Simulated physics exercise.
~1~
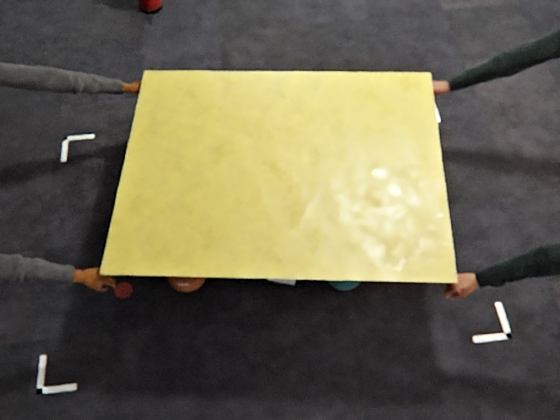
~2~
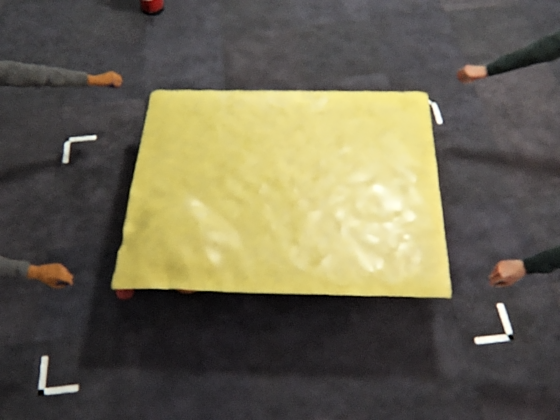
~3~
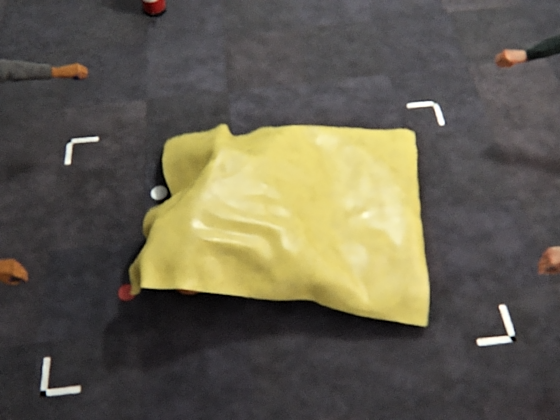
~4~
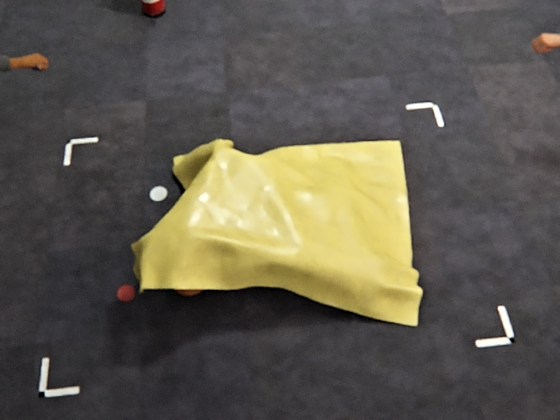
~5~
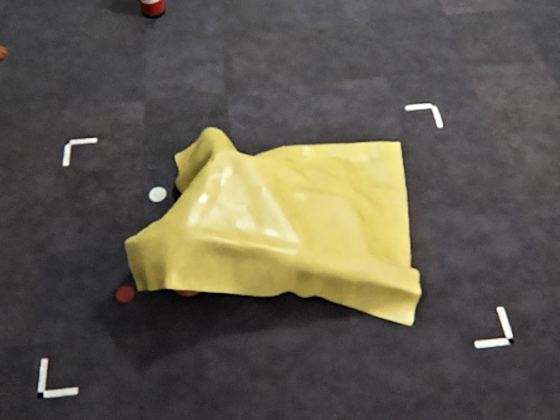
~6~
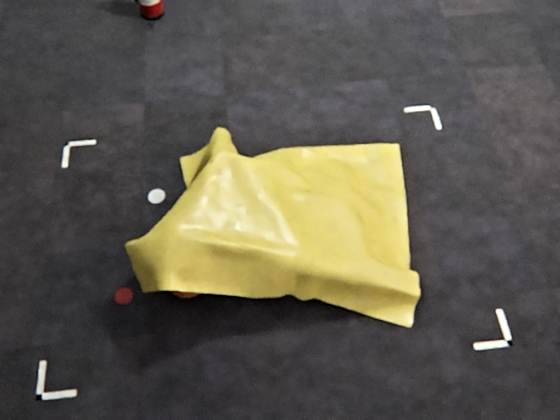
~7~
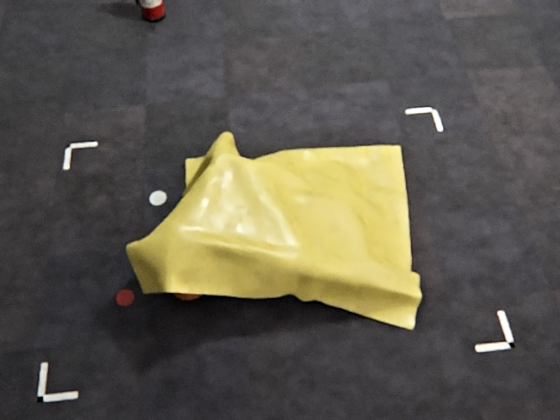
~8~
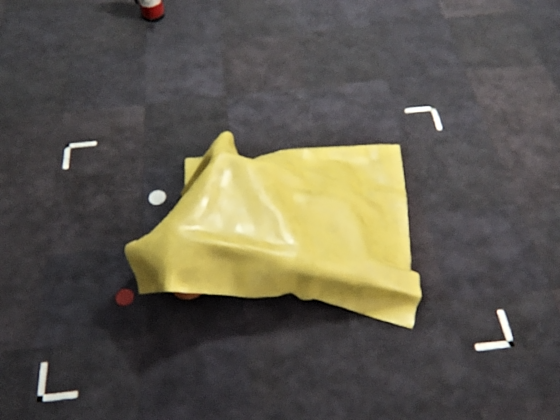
On a dark hallway floor marked with white corner brackets, hands on both sides hold a yellow tarp level, then let go and withdraw as it drops. It settles, creased and peaked at the left, over hidden objects, leaving a white disc and a red disc uncovered beside it.
